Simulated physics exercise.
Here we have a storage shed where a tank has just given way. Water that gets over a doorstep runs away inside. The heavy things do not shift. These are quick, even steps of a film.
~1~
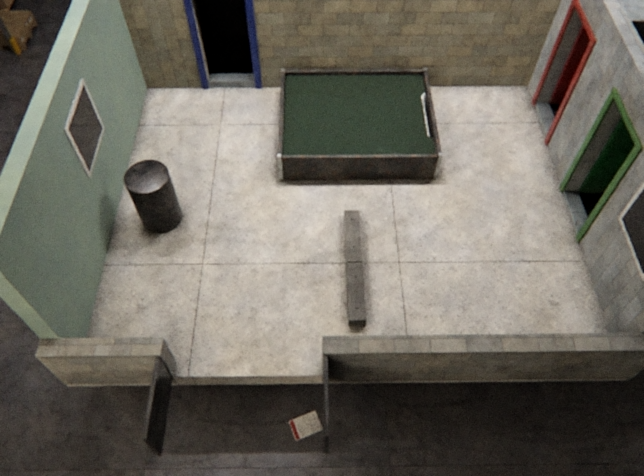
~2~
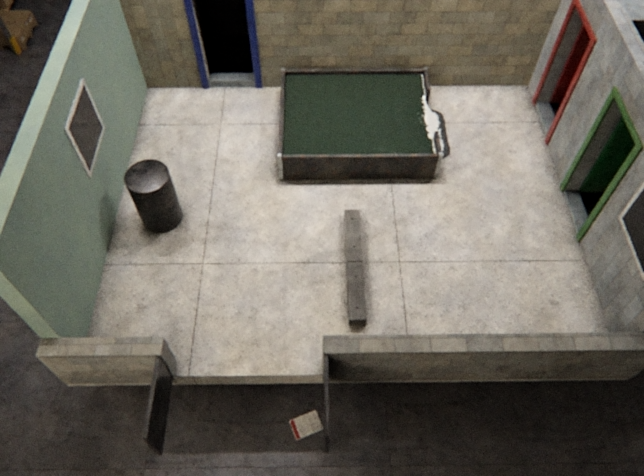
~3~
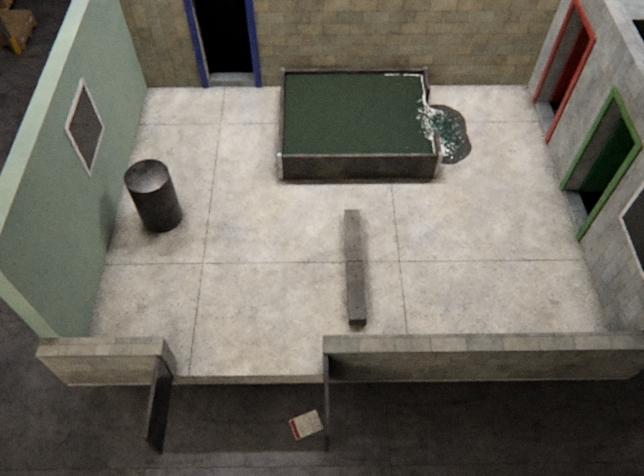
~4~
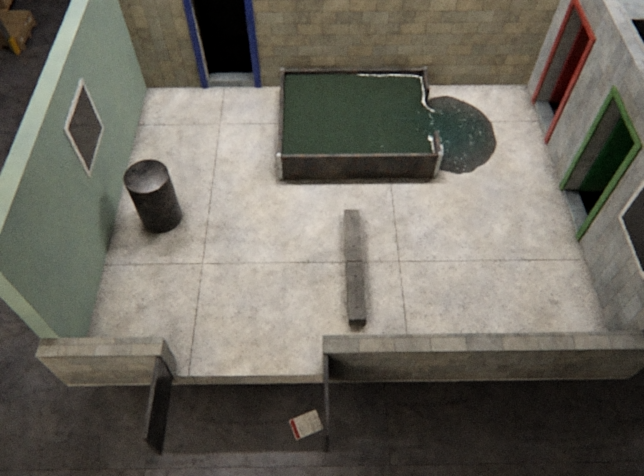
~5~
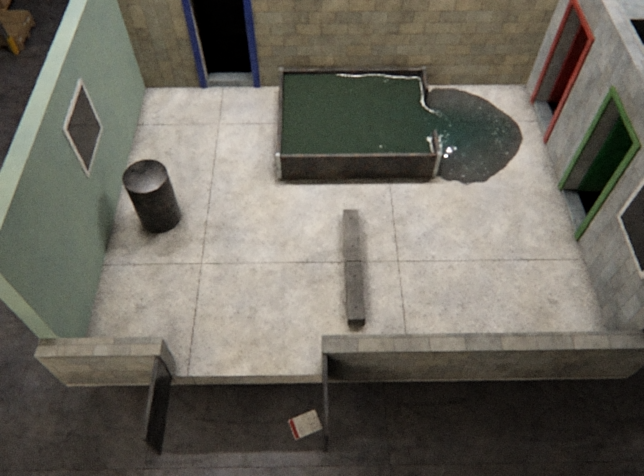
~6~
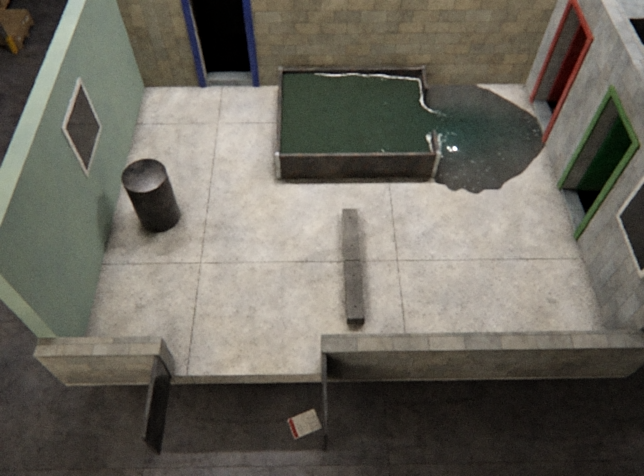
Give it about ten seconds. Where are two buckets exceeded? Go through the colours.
The blue door stays under that; the green door takes more than that; the red door takes more than that.
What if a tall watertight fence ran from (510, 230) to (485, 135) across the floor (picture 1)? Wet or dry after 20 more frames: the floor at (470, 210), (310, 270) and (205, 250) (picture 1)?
One after the other: Flooded, clear, not flooded.
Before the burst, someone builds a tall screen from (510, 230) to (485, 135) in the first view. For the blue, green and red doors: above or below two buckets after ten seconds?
One by one: The blue door takes less; the green door keeps below it; the red door is over.
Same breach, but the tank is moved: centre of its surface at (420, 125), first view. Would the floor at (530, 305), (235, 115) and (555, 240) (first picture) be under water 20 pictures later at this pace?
In that order: Wet, dry, wet.
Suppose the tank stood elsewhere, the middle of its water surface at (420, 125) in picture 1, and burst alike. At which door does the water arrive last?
That is the door marked blue.
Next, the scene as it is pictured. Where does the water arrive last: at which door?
The blue-painted one.
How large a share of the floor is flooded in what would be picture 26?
Close to 25 %.
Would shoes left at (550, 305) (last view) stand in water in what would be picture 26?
Answer: Under water.
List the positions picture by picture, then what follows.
The first frame shows still water in the water tank at (357, 114).
In the second frame, the front is at a hidden place, out from the gap at (427, 127).
In the third frame, water pours out at (427, 127) and has run to (464, 153).
In the fourth frame, water pours out at (427, 127) and has run to (491, 140).
In the fifth frame, water pours out at (426, 127) and has run to (517, 139).
In the sixth frame, water pours out at (425, 125) and has run to (543, 138).
A moment on, water covers 15 % of the floor; the blue door not reached, the green door not reached, the red door over two buckets in.
Next, water covers 20 % of the floor; the blue door not reached, the green door under two buckets in, the red door far over two buckets in.
Then, water covers 25 % of the floor; the blue door not reached, the green door over two buckets in, the red door far over two buckets in.
Later, water covers 45 % of the floor; the blue door wet at the sill, nothing in, the green door over two buckets in, the red door far over two buckets in.
In the end, water covers 65 % of the floor; the blue door wet at the sill, nothing in, the green door over two buckets in, the red door far over two buckets in.
